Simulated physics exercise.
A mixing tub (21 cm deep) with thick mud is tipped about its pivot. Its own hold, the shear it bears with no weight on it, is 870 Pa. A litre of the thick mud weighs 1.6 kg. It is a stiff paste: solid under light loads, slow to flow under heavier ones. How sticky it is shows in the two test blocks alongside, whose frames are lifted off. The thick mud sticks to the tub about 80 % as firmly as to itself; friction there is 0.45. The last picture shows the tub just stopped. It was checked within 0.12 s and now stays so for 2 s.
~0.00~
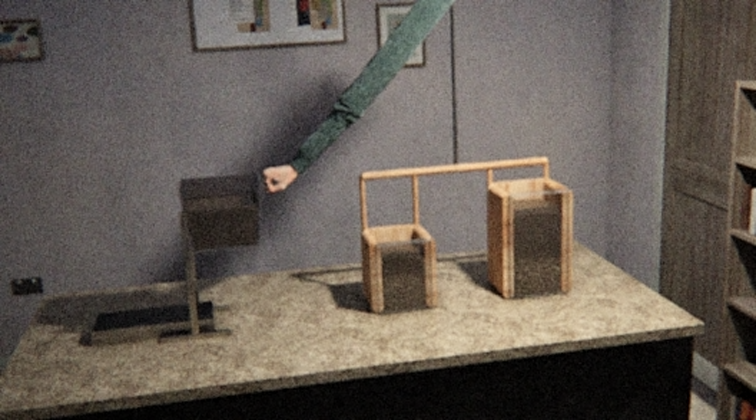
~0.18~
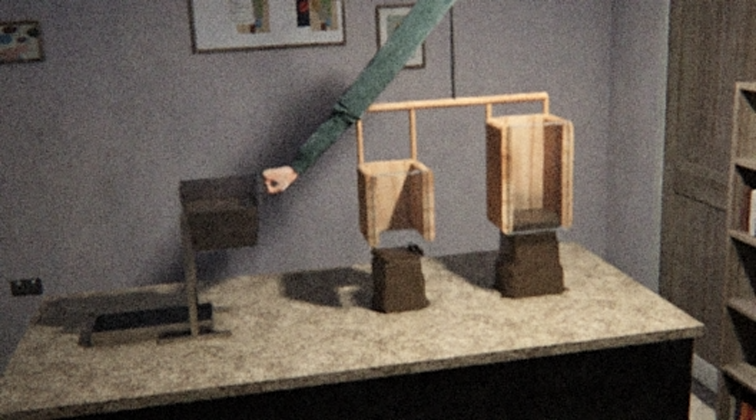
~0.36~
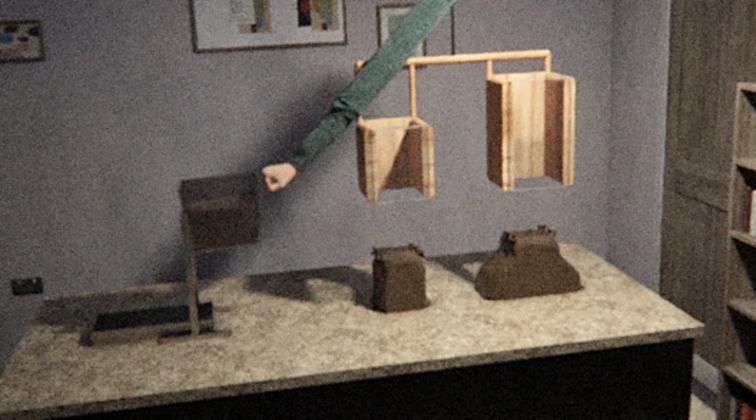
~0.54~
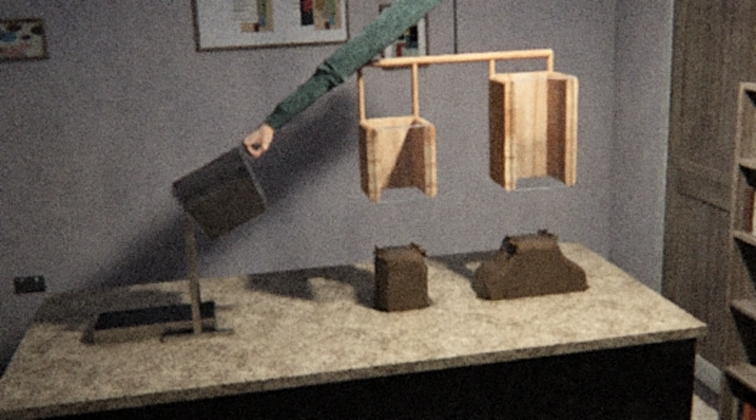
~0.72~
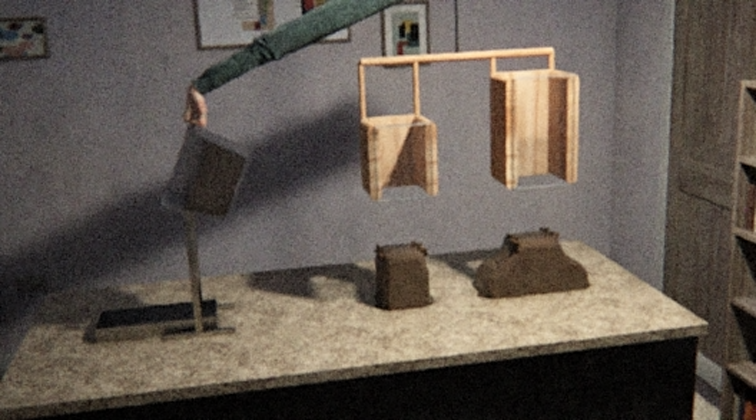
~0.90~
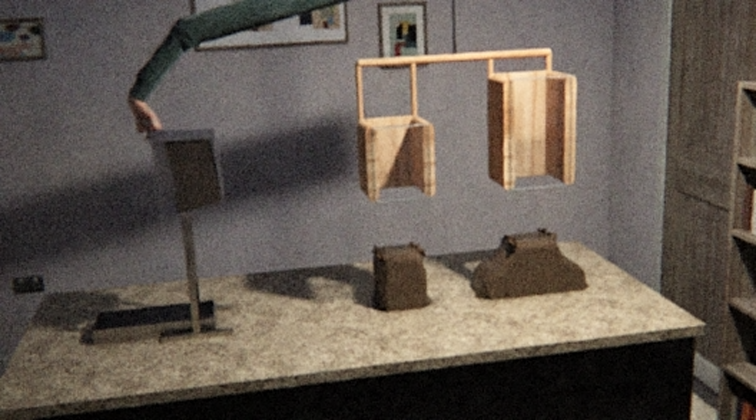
Two wooden moulds rise off dark mud blocks, then a hand tips a tub leftward.
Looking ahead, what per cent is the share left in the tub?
It comes to some 55 %.
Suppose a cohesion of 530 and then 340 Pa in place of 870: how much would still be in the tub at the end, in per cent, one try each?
In turn about 40 %, 35 %.
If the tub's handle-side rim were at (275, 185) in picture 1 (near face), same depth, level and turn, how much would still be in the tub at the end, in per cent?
It would be near 40 %.
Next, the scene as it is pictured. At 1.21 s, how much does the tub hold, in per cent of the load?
About 75 %.
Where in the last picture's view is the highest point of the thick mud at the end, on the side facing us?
Around (193, 181).
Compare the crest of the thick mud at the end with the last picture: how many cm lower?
About 13 cm.
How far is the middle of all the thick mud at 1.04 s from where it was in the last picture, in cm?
Some 5 cm.
After 1.04 s, the tub is at 94 degrees and holds 100 %.
After 1.21 s, the tub is at 94 degrees and holds 77 %.
After 1.38 s, the tub is at 94 degrees and holds 56 %.
After 1.55 s, the tub is at 94 degrees and holds 55 %.
After 2.90 s, at the end, the tub is at 94 degrees and holds 55 %.
